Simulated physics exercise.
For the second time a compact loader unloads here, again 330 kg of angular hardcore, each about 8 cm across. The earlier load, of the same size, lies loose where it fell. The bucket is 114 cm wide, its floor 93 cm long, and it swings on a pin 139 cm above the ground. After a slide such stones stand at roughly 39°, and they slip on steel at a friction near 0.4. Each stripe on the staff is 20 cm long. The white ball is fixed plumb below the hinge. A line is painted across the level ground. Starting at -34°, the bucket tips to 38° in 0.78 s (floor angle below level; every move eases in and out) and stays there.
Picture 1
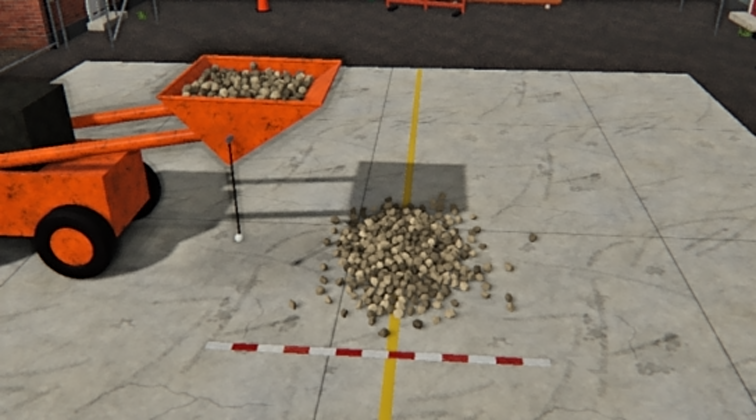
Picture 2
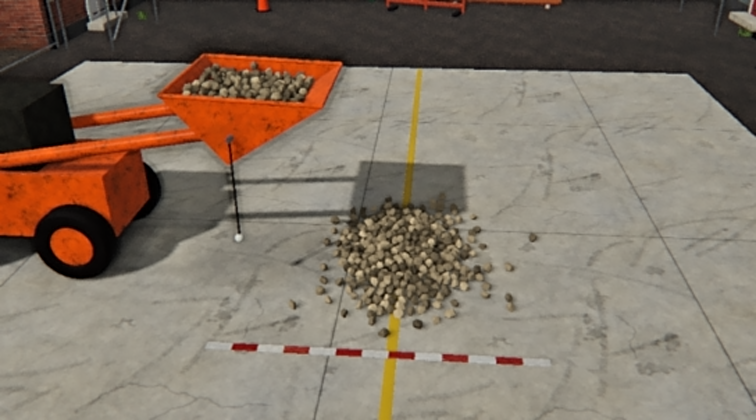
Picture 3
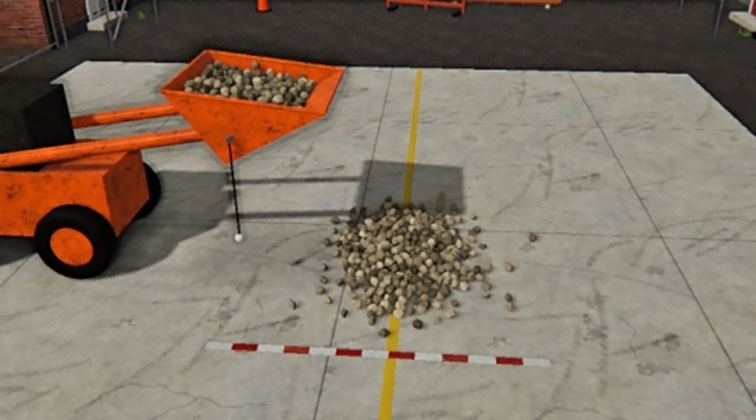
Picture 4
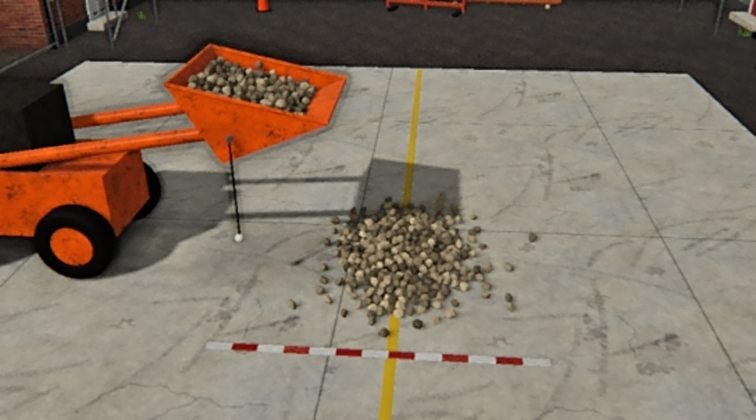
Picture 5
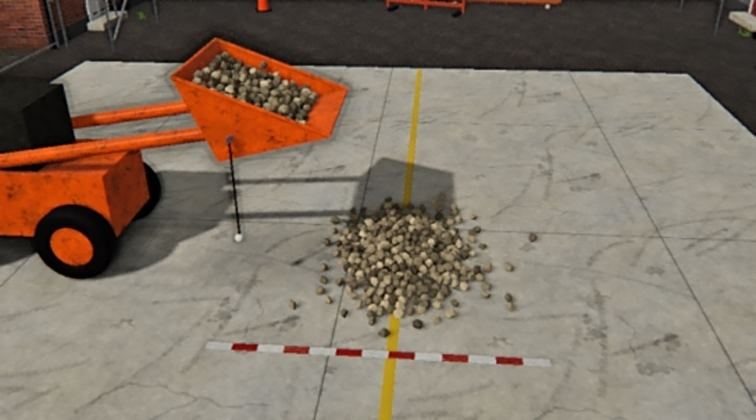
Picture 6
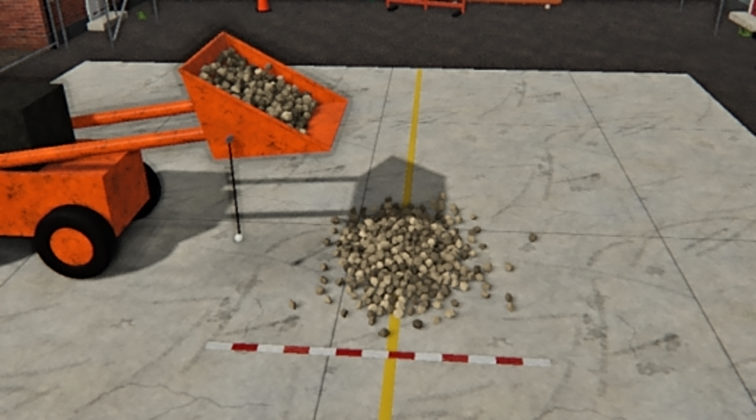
On a concrete yard, an orange loader stays in place beside a loose pile of stones on a yellow line, while its raised, stone-filled bucket tilts gradually, the right-hand lip lowering and the stones still inside.
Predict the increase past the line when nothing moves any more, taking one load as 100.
Roughly 6 per cent of a load more.
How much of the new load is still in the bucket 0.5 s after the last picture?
About 95 per cent.
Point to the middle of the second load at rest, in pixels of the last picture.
Around (355, 242).
Then, 0.2 s after the last picture the floor is at 26°; in per cent of one load, 100 in the bucket, 53 short of the line, 47 past the line; the foremost stones are at (500, 274).
Then, 0.5 s after the last picture the floor is at 38°; in per cent of one load, 94 in the bucket, 59 short of the line, 47 past the line; the foremost stones are at (500, 274).
Then, 0.9 s after the last picture the floor is at 38°; in per cent of one load, 37 in the bucket, 116 short of the line, 47 past the line; the foremost stones are at (500, 274).
Then, 3.6 s after the last picture the floor is at 38°; in per cent of one load, 0 in the bucket, 147 short of the line, 53 past the line; the foremost stones are at (503, 276). Net gain past the line, 6.
